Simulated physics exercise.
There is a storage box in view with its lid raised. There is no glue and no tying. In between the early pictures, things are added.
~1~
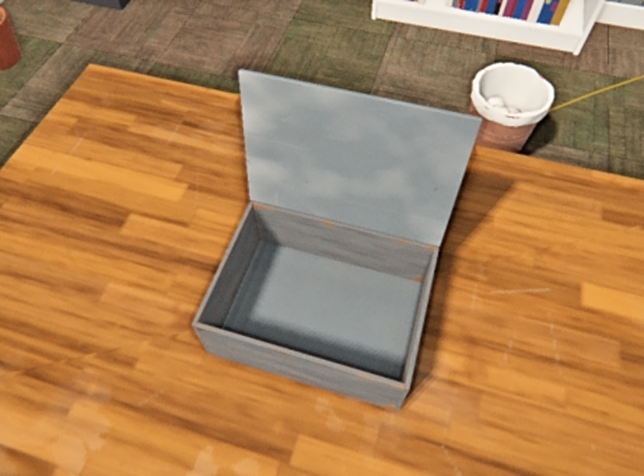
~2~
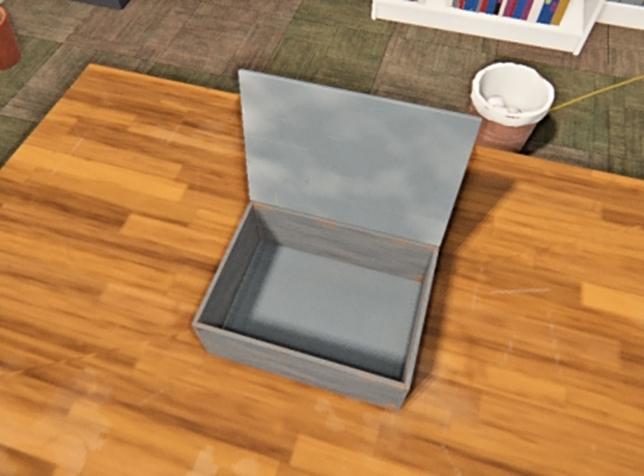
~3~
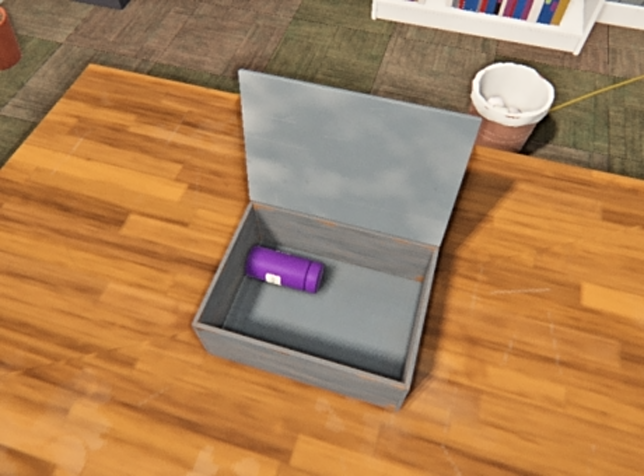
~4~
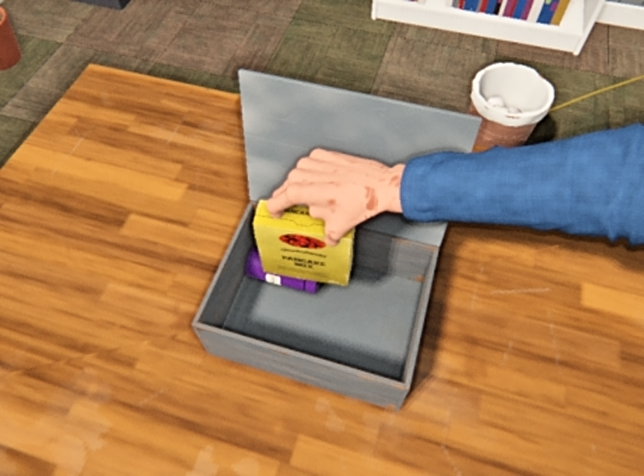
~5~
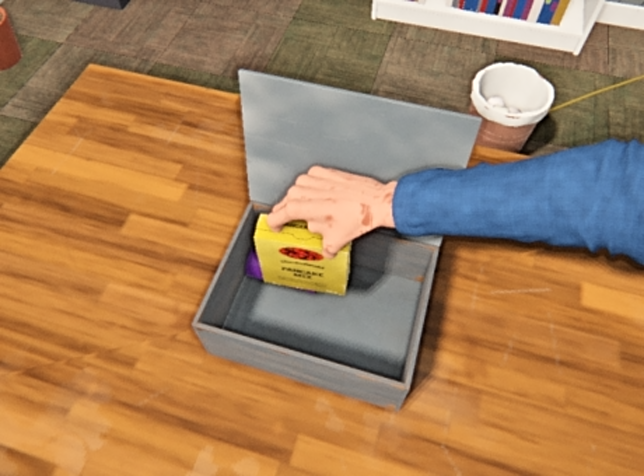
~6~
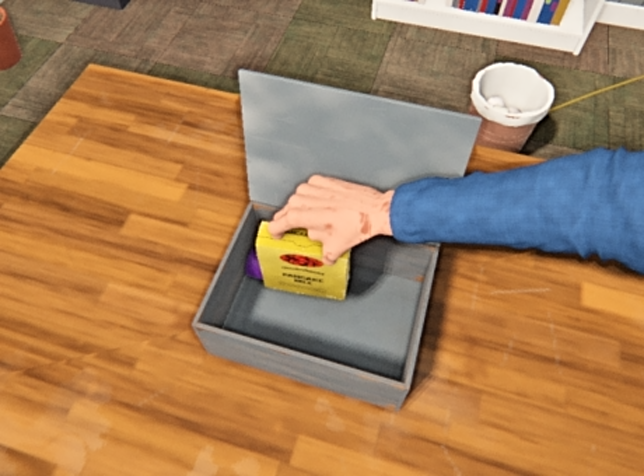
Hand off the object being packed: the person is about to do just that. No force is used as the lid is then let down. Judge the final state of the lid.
The lid is fully down.
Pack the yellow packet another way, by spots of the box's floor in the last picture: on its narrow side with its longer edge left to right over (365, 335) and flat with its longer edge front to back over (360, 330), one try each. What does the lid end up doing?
Lid: First try open, second try closed.
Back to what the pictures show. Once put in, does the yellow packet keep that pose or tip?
Observation: It tilts over.
Then, 0.40 s after the last picture, yellow packet on its side near (303, 318); purple shaker rolled a little.
Then, 1.40 s after the last picture, lid 74° above the rim; yellow packet on its side near (304, 321); purple shaker rolled a little.
Then, 1.70 s after the last picture, lid 47° above the rim; yellow packet on its side near (304, 321); purple shaker rolled a little.
Then, 2.00 s after the last picture, lid 8° above the rim; yellow packet on its side near (304, 321); purple shaker rolled a little.
At rest, lid shut; tipped over in the box, yellow packet; purple shaker in place. Seen from the same camera at the end, yellow packet near (304, 321).
